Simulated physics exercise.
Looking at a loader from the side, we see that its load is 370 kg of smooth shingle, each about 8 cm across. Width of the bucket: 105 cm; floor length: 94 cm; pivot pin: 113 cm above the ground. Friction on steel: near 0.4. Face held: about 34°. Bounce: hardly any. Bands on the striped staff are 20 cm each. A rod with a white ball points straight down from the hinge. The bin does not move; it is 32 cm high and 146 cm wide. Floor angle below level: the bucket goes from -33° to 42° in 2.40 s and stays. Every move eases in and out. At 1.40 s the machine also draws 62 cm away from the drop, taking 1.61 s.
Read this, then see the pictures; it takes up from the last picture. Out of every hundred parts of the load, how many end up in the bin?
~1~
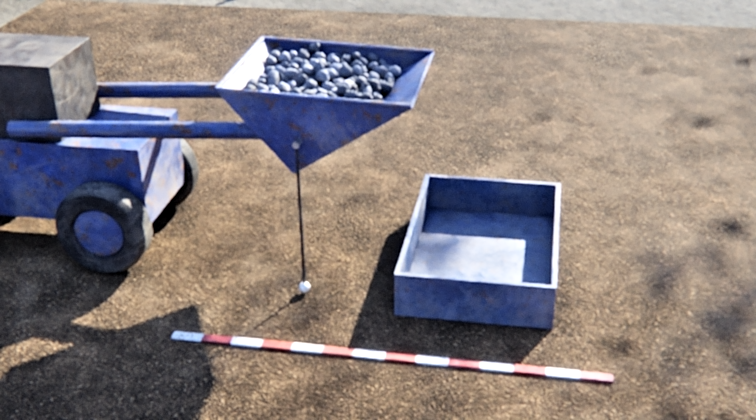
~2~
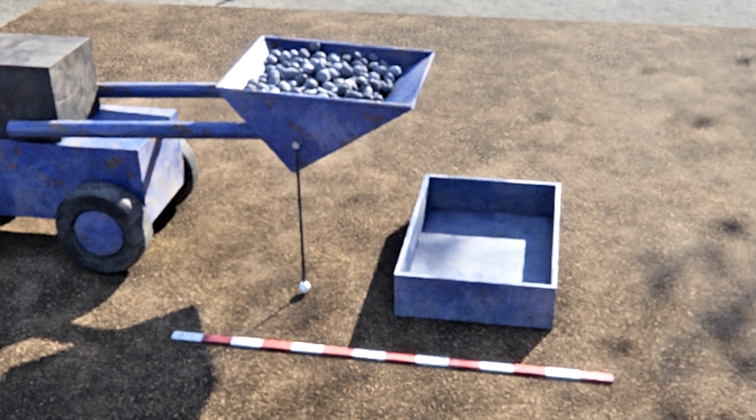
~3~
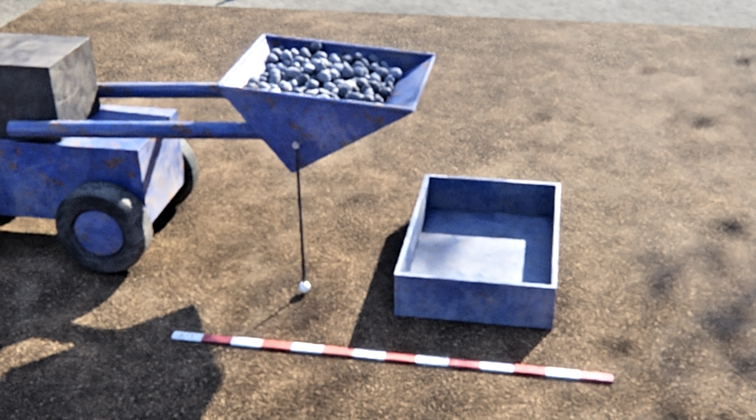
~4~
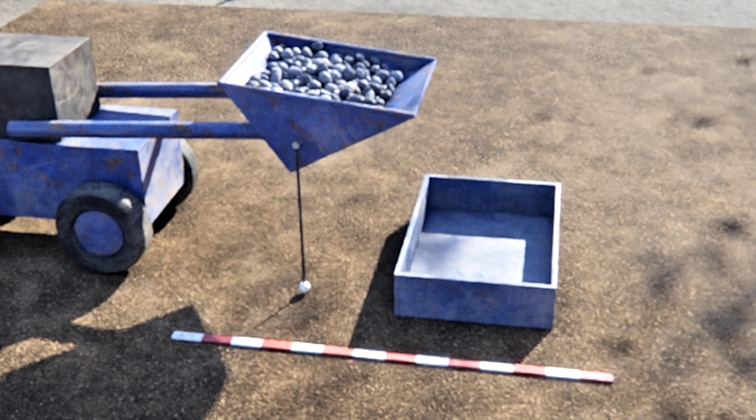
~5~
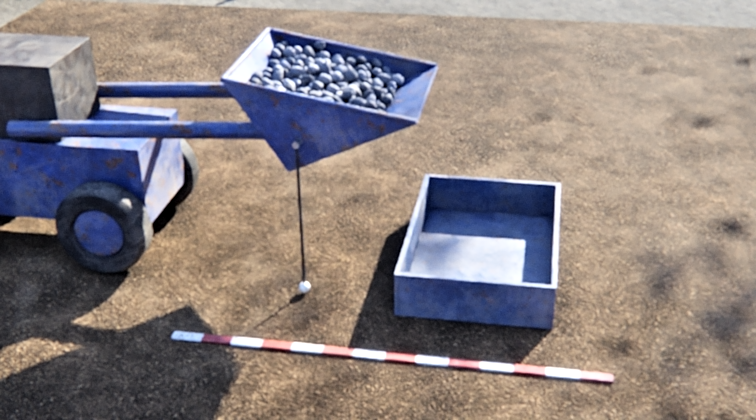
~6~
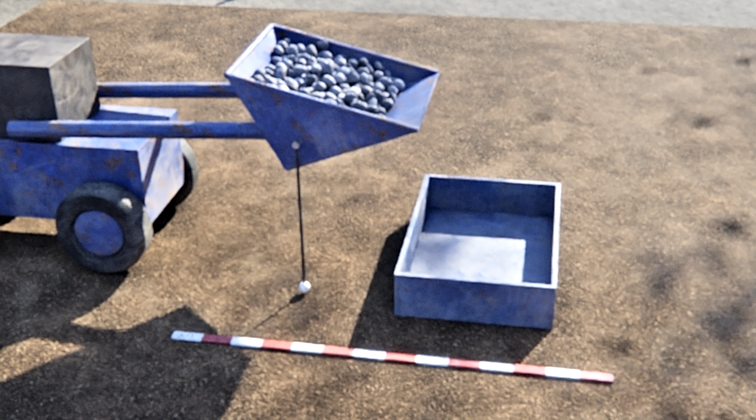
Close to 30 in a hundred.
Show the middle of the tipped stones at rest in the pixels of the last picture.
About (392, 245).
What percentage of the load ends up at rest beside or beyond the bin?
About 0 per cent.
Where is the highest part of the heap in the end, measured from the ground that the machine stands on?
Result: Near 30 cm above the ground.
A little later the floor is at 30°; 79 % in the bucket, 11 % short of the bin, 11 % in the bin; the foremost stones are at (445, 244).
Then the floor is at 42°; 1 % in the bucket, 68 % short of the bin, 31 % in the bin; the foremost stones are at (545, 256).
Later still the floor is at 42°; 0 % in the bucket, 69 % short of the bin, 31 % in the bin; the foremost stones are at (547, 253).
In the end the floor is at 42°; 0 % in the bucket, 69 % short of the bin, 31 % in the bin; the foremost stones are at (547, 253).
